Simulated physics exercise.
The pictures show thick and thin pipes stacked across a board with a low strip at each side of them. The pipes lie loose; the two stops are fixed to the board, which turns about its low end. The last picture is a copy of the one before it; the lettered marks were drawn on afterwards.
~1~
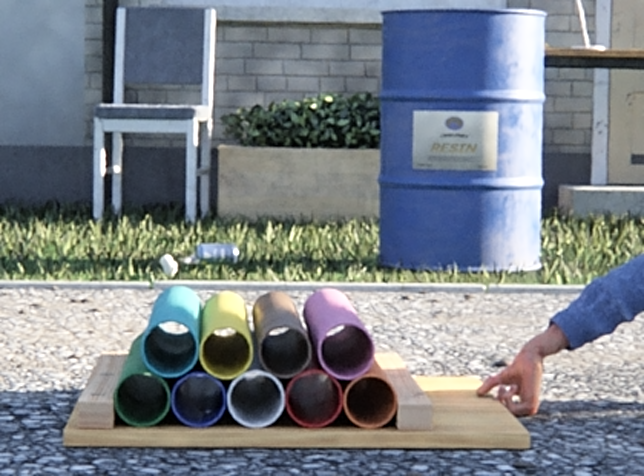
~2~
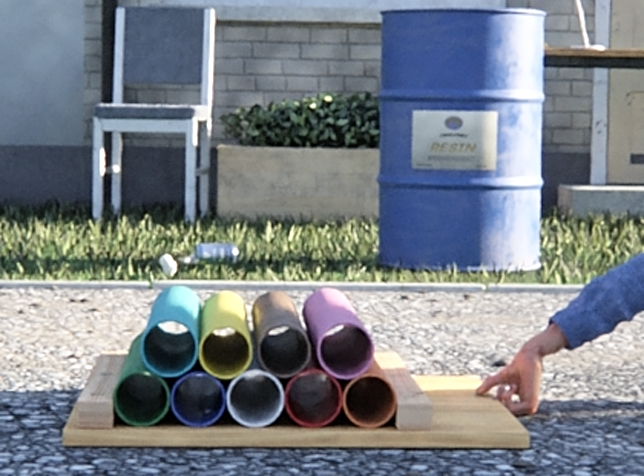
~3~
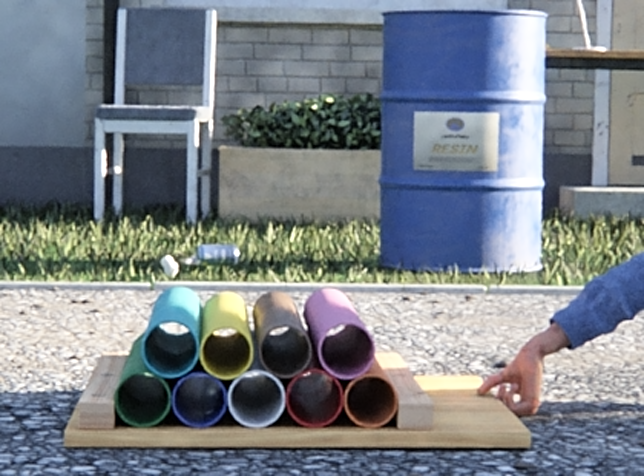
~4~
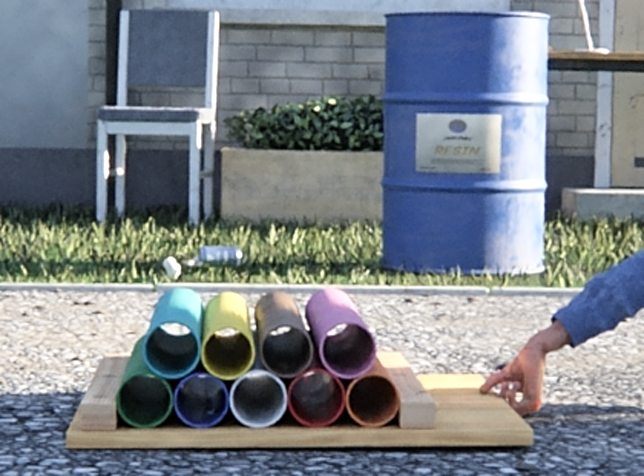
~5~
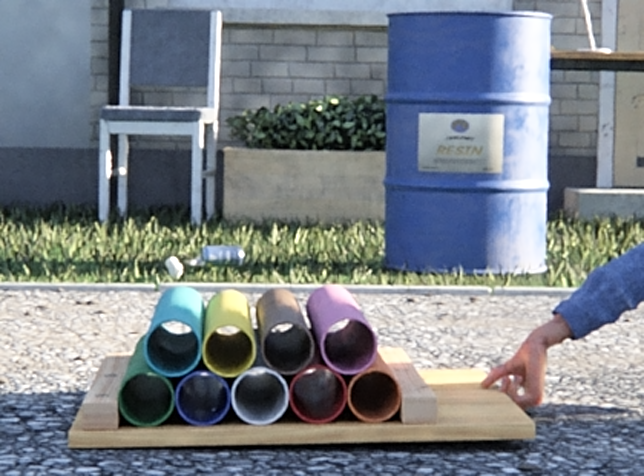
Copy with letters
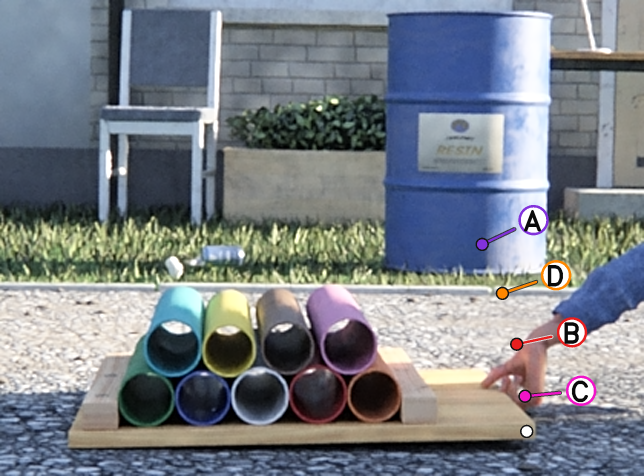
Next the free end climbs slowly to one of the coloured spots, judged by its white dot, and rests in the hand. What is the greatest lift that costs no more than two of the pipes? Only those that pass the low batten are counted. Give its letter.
Raise it to A.
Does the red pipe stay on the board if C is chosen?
Yes, with C.
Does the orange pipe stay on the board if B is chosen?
Yes, with B.
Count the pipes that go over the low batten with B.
At B the number is none.
On the copy, A at (482, 245); B at (517, 344); C at (525, 396); D at (503, 294); the white dot at (526, 432).
On A. First, board at 16°.
Then, board at 26°.
Finally, board at 26°, none over the low batten.
By contrast, B none over the low batten; C none over the low batten; D none over the low batten.
